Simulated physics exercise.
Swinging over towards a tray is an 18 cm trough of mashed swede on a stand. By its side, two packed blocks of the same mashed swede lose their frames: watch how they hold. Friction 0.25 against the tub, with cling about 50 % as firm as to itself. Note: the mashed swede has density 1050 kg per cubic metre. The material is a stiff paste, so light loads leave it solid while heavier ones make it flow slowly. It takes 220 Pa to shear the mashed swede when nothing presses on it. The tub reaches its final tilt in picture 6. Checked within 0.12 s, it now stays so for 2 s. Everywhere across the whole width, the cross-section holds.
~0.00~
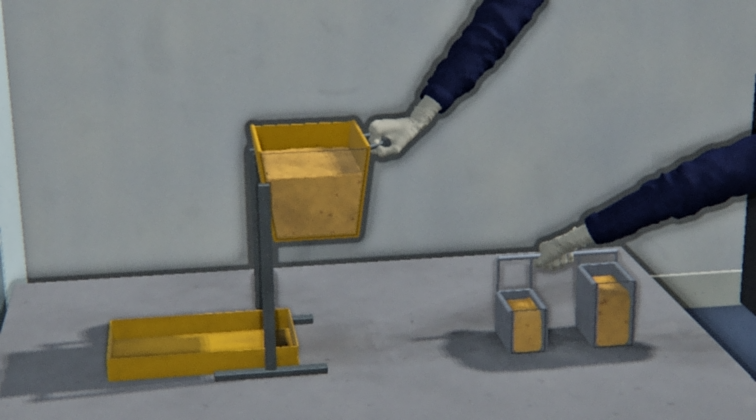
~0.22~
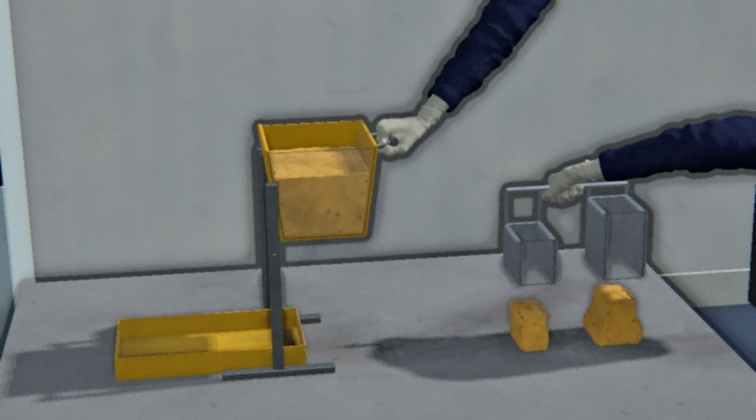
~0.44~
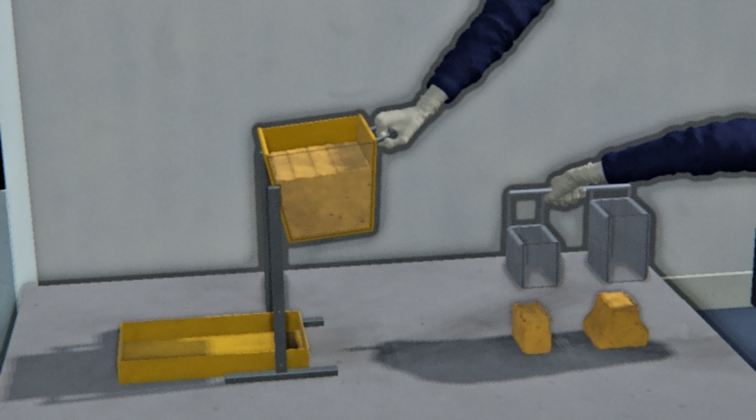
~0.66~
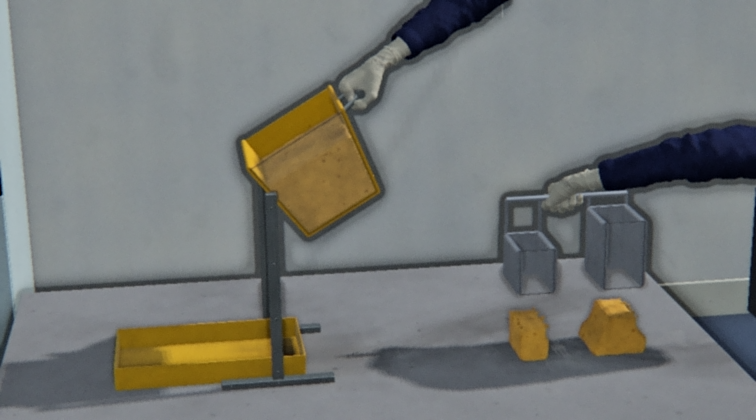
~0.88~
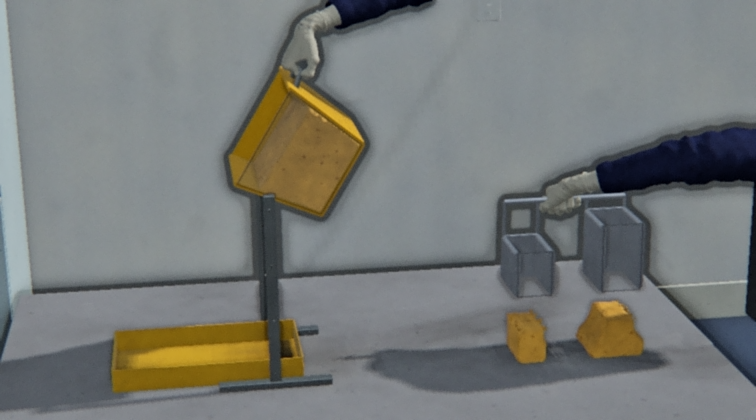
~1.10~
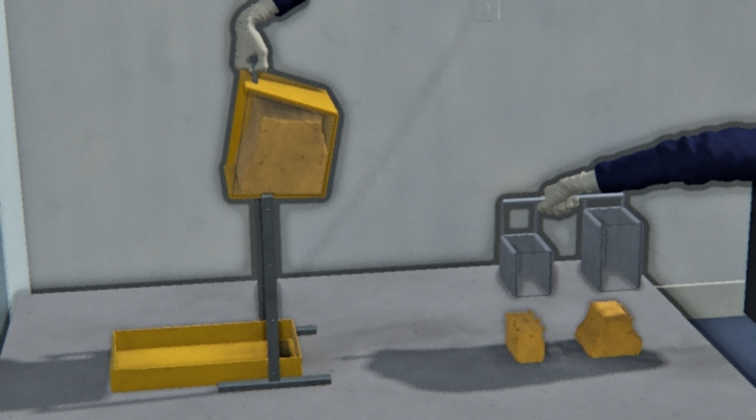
A yellow tub of mashed swede stayed upright while a gloved hand lifted two casings off smaller blocks, the right one slumping, then another hand tipped the tub steeply left, the mash still inside.
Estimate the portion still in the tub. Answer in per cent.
Roughly 67 per cent remains.
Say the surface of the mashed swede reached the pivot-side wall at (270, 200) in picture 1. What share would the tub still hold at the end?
That gives some 100 %.
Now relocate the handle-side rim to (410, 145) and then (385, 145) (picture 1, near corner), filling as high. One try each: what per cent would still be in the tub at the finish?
Some 40 % and some 50 %, in that order.
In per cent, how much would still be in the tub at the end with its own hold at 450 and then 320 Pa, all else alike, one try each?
Roughly 100 % followed by roughly 85 %.
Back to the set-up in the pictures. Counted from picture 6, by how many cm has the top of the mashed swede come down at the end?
The top ends up some 7 cm below its level in the last picture.
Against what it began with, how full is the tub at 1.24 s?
Close to 95 in a hundred.
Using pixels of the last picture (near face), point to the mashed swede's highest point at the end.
Looking at the last picture, I'd put it at about (278, 149).
After 1.24 s, the tub is at 79 degrees and holds 94 %.
After 1.41 s, the tub is at 79 degrees and holds 76 %.
After 1.58 s, the tub is at 79 degrees and holds 67 %.
After 1.75 s, the tub is at 79 degrees and holds 67 %.
After 3.10 s, the tub is at 79 degrees and holds 67 %.
